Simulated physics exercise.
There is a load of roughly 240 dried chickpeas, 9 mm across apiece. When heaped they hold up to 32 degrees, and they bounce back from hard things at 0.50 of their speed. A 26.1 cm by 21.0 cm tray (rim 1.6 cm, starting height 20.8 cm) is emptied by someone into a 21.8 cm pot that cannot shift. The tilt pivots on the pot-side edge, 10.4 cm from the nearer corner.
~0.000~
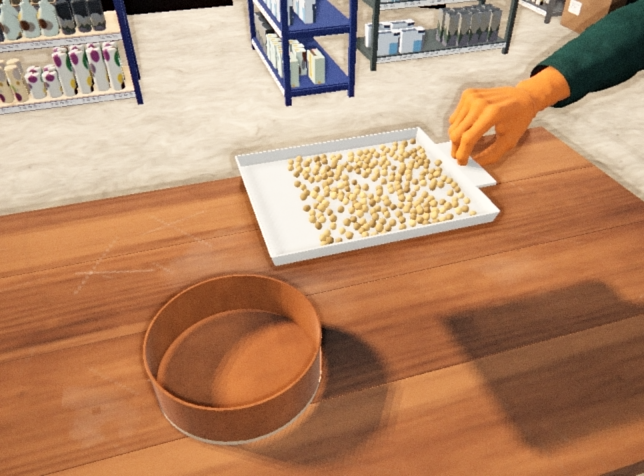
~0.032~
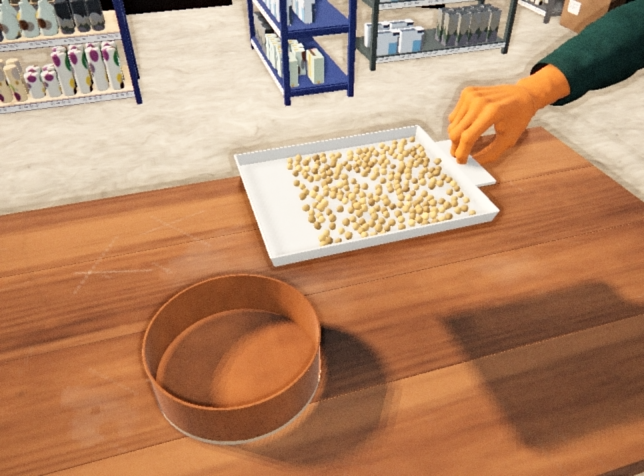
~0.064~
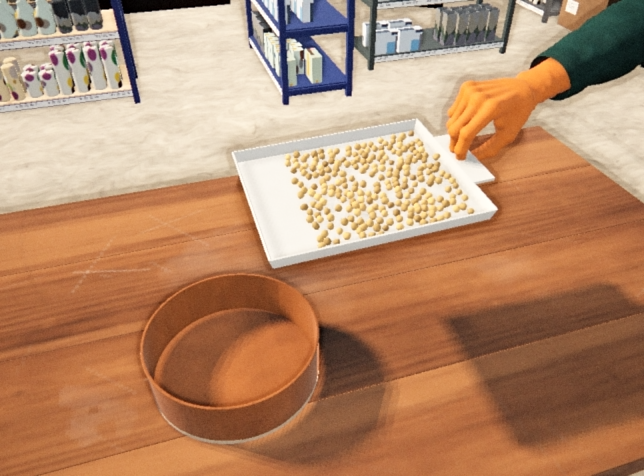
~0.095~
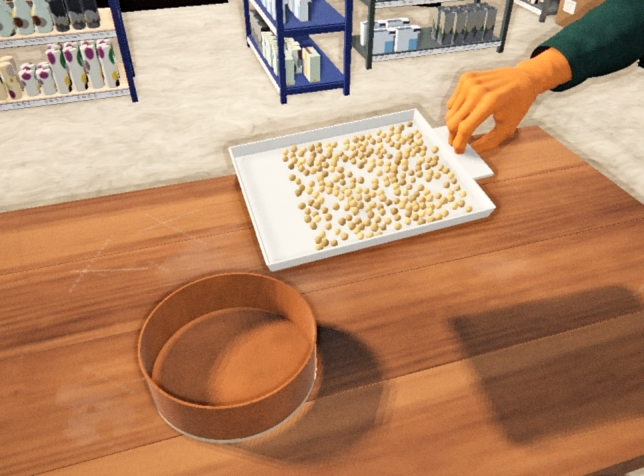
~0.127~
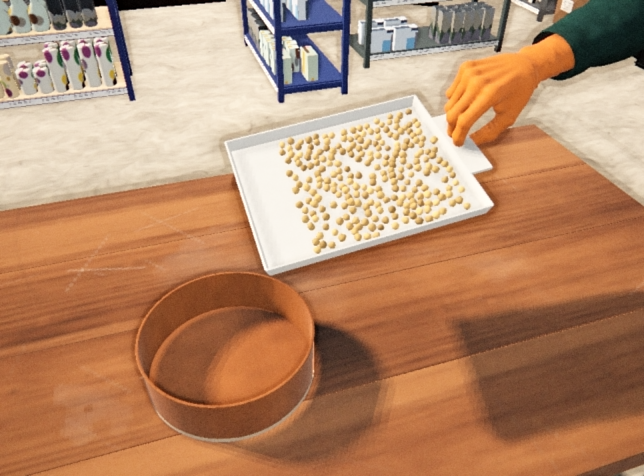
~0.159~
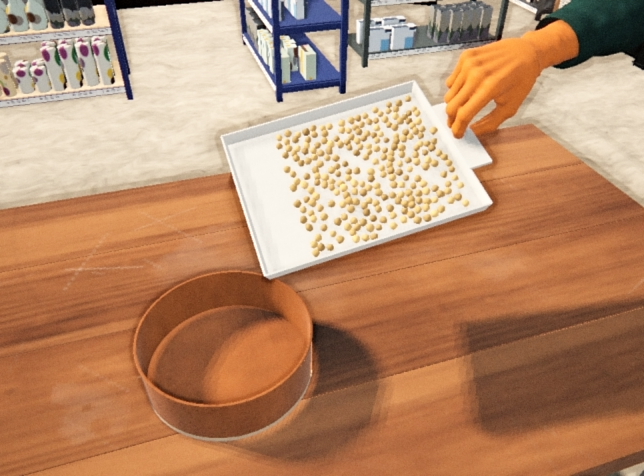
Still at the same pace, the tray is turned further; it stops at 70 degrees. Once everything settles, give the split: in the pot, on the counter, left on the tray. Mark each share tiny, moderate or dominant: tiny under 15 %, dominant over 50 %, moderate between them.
Pot: Moderate, counter: Moderate, tray: Moderate.
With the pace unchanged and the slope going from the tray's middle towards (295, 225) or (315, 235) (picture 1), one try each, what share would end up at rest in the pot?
Estimate: Some 80 % and some 65 % respectively.
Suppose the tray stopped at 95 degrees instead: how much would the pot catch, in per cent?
It would be near 55 per cent.
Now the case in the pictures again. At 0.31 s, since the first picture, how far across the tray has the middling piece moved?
Displacement on the tray: Roughly 2 cm.
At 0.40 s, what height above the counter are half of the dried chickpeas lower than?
Height: Around 24 cm.
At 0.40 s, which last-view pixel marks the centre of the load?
Somewhere about (357, 205) in the last view.
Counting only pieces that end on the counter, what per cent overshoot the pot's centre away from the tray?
Share: Around 10 %.
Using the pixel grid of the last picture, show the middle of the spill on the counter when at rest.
The spill is centred close to (335, 436).
After 0.31 s, tilt 48 degrees; the tray holds 100 %, the pot 0 %.
After 0.40 s, tilt 64 degrees; the tray holds 100 %, the pot 0 %.
After 0.64 s, tilt 70 degrees; the tray holds 45 %, the pot 20 %.
At rest (1.5 s), pot 35 %, counter 30 %, tray 35 %.
